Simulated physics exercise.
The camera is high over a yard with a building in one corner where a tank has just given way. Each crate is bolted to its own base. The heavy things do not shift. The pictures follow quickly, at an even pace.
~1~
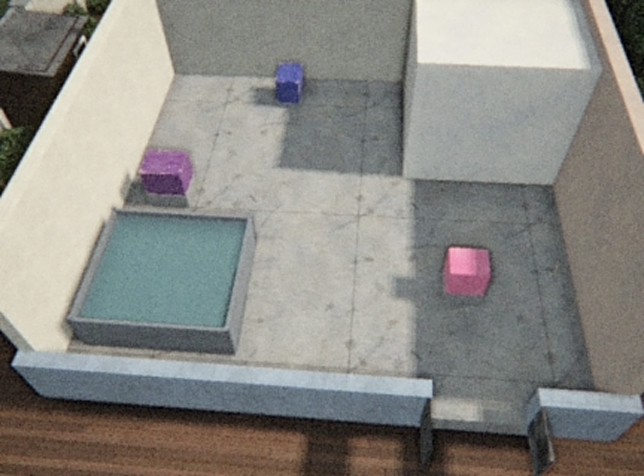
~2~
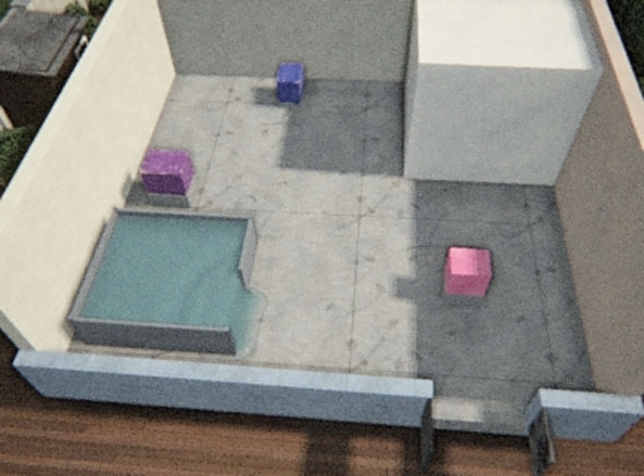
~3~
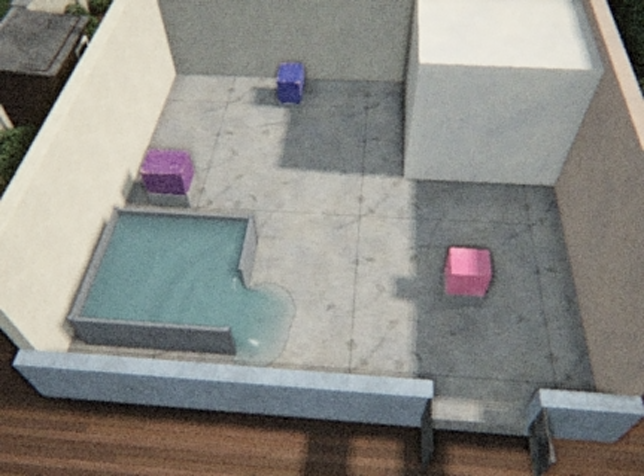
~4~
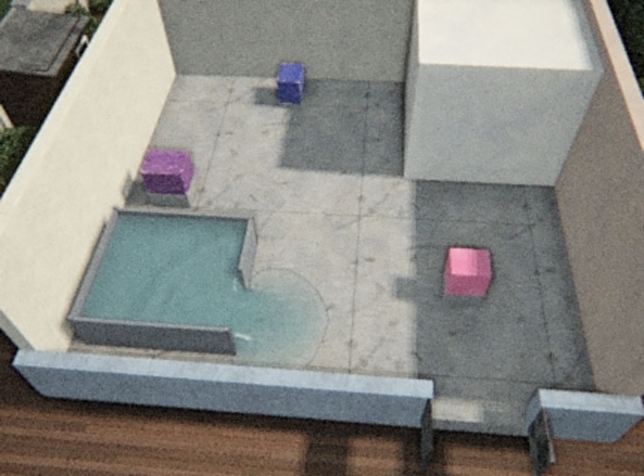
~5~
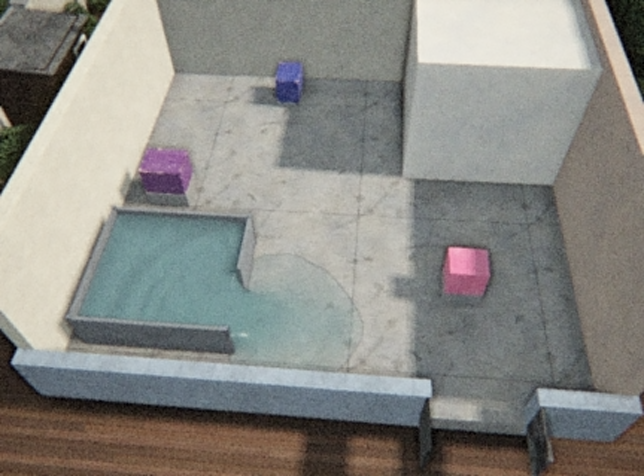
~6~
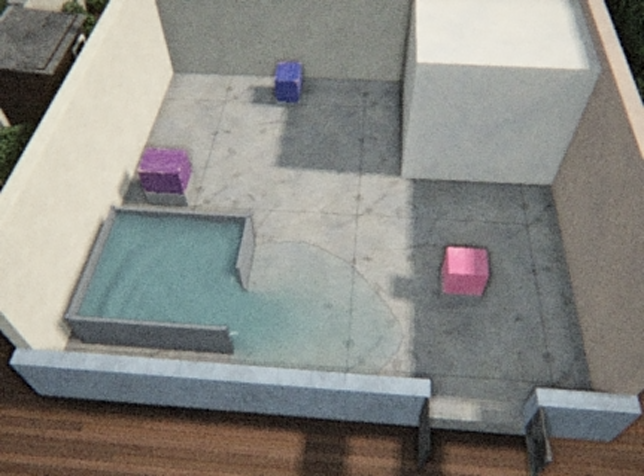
Water pours from a gap in the tank and spreads rightward across the yard.
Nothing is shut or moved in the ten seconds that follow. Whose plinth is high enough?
The blue crate stays dry; the purple crate stays dry; the pink crate stays dry.
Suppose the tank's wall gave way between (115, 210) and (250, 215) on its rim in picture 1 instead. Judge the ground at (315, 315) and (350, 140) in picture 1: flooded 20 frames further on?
One after the other: Not flooded, flooded.
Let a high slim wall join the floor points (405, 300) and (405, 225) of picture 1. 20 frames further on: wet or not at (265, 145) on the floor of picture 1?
Answer: No water.
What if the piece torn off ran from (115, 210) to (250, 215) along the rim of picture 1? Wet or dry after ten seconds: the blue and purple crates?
One by one: Blue crate gets wet, purple crate is topped.
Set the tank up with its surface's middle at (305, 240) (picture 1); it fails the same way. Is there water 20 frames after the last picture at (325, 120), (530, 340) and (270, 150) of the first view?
One after the other: Not flooded, awash, no water.
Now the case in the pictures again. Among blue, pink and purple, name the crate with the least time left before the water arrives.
It is the crate marked pink.
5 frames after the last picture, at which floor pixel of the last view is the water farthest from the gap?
Near (540, 374).
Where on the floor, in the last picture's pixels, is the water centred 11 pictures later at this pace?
I would point to (260, 305).
A moment on, water covers 25 % of the floor; the blue crate not reached, the purple crate not reached, the pink crate water round its plinth.
Next, water covers 35 % of the floor; the blue crate not reached, the purple crate not reached, the pink crate water round its plinth.
Then, water covers 45 % of the floor; the blue crate not reached, the purple crate not reached, the pink crate water round its plinth.
Later, water covers 55 % of the floor; the blue crate not reached, the purple crate not reached, the pink crate water round its plinth.
In the end, water covers 85 % of the floor; the blue crate stayed above the water, the purple crate stayed above the water, the pink crate stayed above the water.
